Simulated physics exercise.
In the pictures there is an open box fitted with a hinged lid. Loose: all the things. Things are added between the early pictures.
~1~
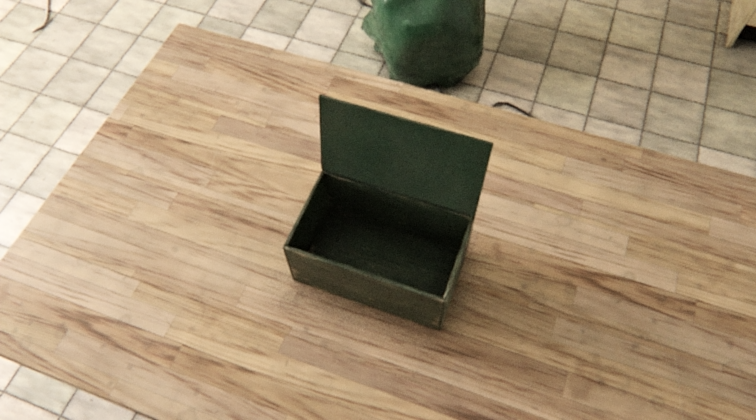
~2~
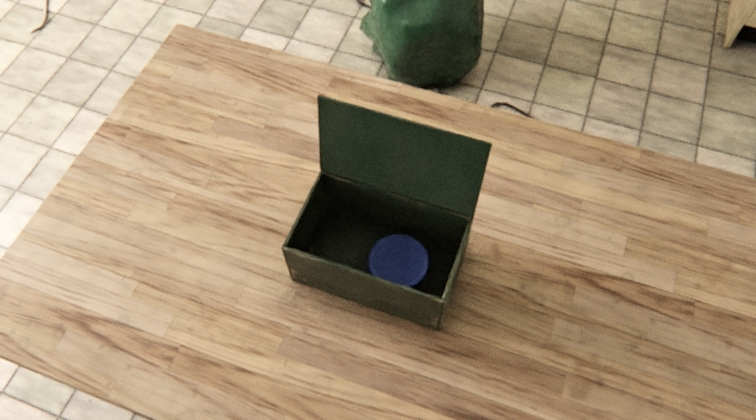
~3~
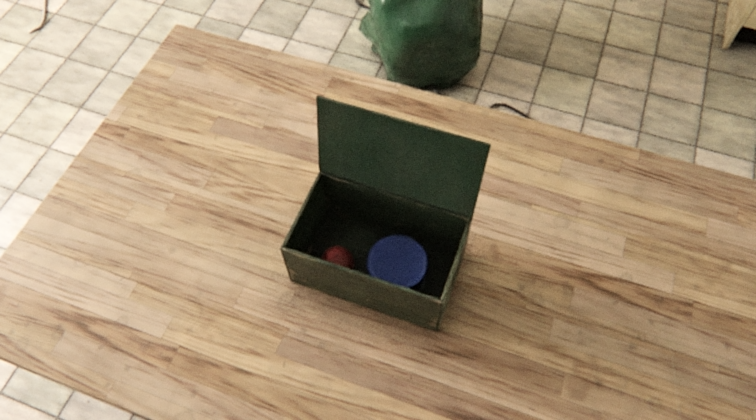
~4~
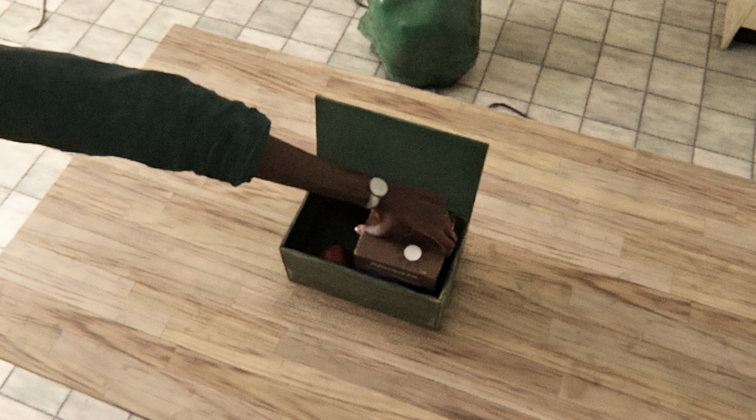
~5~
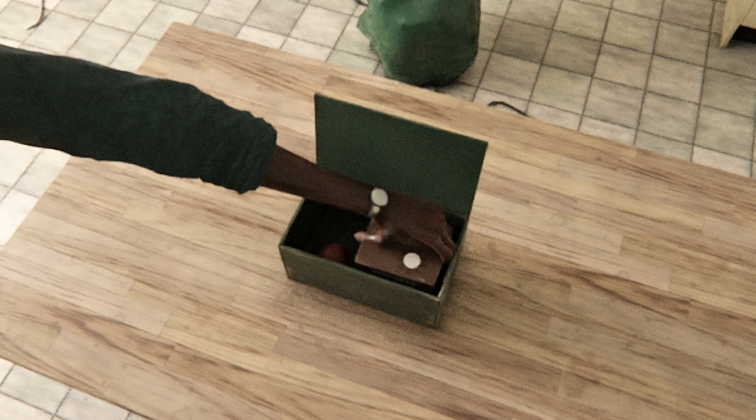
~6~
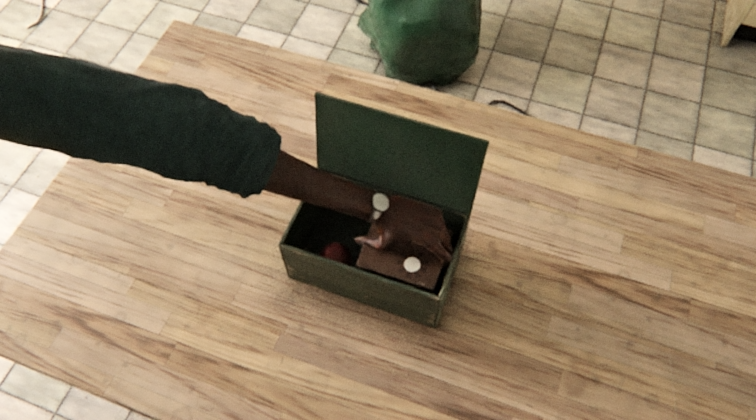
A blue tub appeared in the open green box on the table, then a small red thing beside it, and a hand reached in from the left, lowering a brown packet over the tub.
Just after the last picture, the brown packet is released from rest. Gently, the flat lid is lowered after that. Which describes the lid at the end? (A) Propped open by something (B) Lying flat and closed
B.
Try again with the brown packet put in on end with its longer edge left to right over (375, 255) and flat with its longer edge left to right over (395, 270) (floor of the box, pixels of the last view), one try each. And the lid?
Result of try one: A gap remains; result of try two: No gap.
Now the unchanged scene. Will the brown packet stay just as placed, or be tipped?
It stays as it was set.
Then, 1.20 s later than the last frame, lid starting down.
Then, 1.60 s later than the last frame, lid 56° above the rim.
Then, 1.80 s later than the last frame, lid 31° above the rim.
Then, 2.00 s later than the last frame, lid shut.
When it is over, lid shut; all 3 as before. End places, in pixels of the last picture, brown packet near (405, 254).
